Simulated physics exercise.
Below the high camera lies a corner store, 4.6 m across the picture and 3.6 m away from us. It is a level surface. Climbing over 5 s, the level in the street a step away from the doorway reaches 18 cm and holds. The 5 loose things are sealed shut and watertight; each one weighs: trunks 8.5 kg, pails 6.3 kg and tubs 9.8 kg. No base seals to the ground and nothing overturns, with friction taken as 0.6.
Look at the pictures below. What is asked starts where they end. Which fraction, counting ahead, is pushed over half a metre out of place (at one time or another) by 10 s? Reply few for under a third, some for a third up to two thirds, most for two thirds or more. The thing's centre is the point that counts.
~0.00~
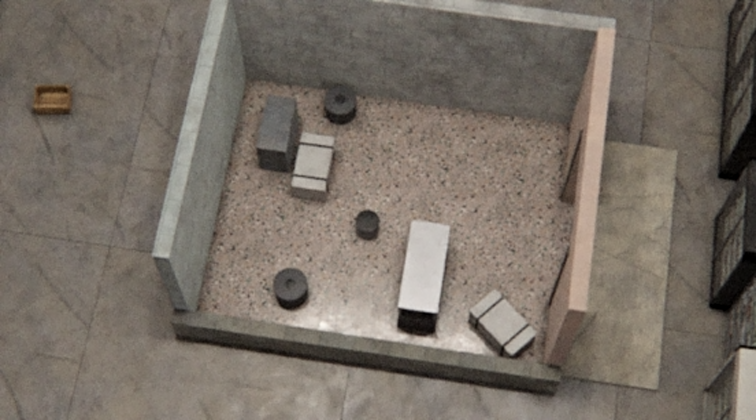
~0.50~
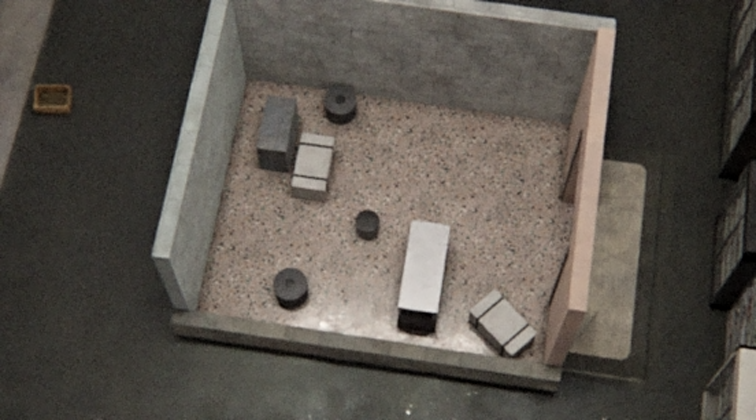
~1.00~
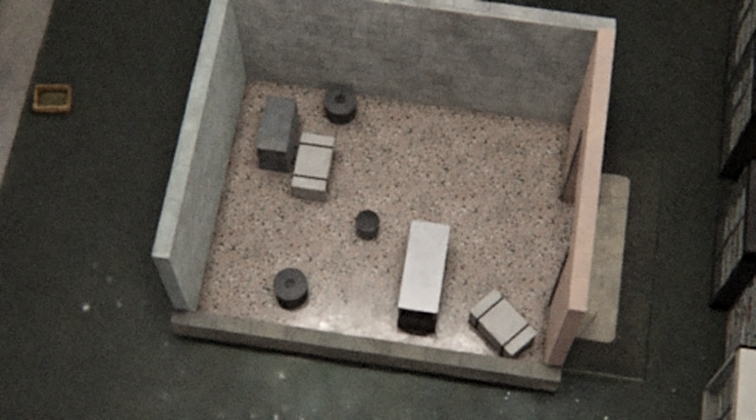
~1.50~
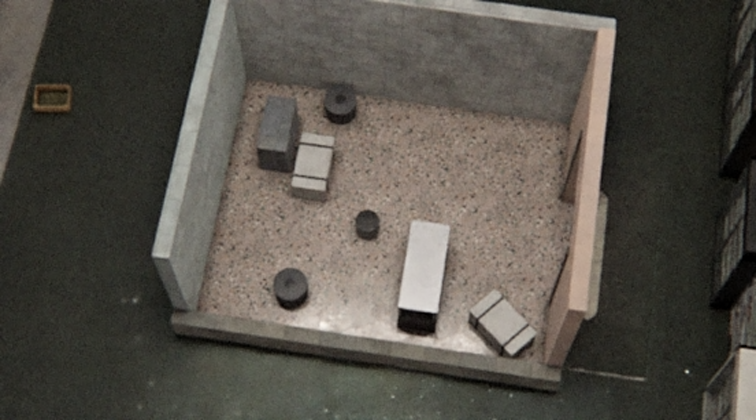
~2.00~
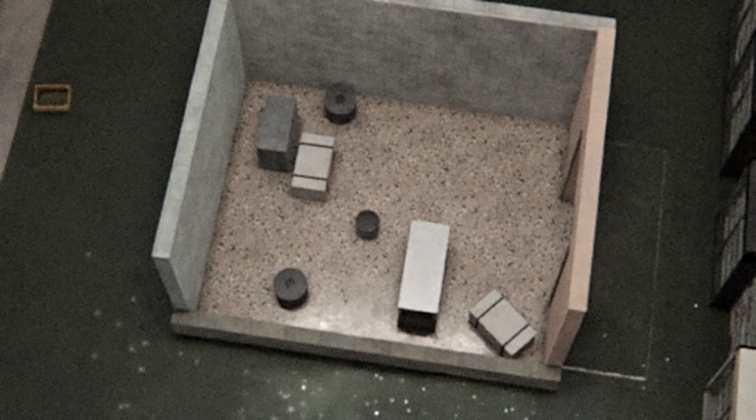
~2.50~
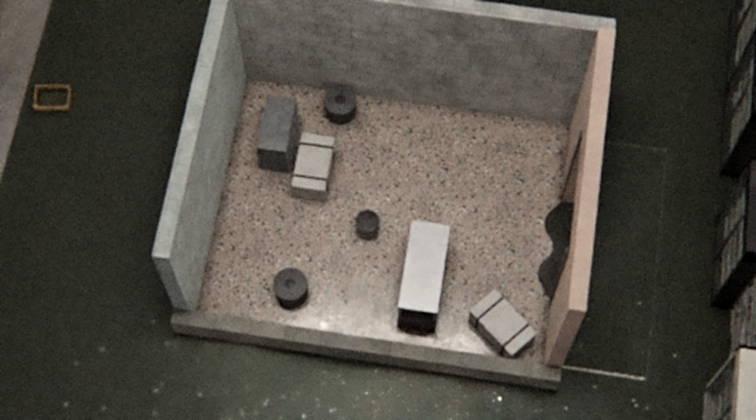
Some.
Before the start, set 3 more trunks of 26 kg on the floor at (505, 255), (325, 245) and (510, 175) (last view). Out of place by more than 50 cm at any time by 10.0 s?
The three, in order: Larger, smaller shift, smaller shift.
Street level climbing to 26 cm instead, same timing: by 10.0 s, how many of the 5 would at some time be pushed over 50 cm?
Then 2.
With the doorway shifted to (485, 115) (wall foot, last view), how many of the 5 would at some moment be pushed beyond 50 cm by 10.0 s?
Then it comes to 1 of them.
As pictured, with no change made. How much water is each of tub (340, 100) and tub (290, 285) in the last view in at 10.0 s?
Some 5 cm at the first, some 3 cm at the second.
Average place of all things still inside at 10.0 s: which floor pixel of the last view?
The centre is close to (329, 246).
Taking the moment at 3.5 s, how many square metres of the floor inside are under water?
Somewhere about 1.5 m2, give or take.
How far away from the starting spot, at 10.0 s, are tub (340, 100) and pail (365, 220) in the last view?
The first is 140 cm from its start, the second 0 cm.
After 3.5 s 0 of 5 are over 50 cm from their spots; 0 afloat.
After 4.5 s 0 of 5 are over 50 cm from their spots; 0 afloat.
After 7.0 s 0 of 5 are over 50 cm from their spots; 1 afloat.
After 10.0 s 2 of 5 are over 50 cm from their spots, and 2 have been at some point; 2 afloat.
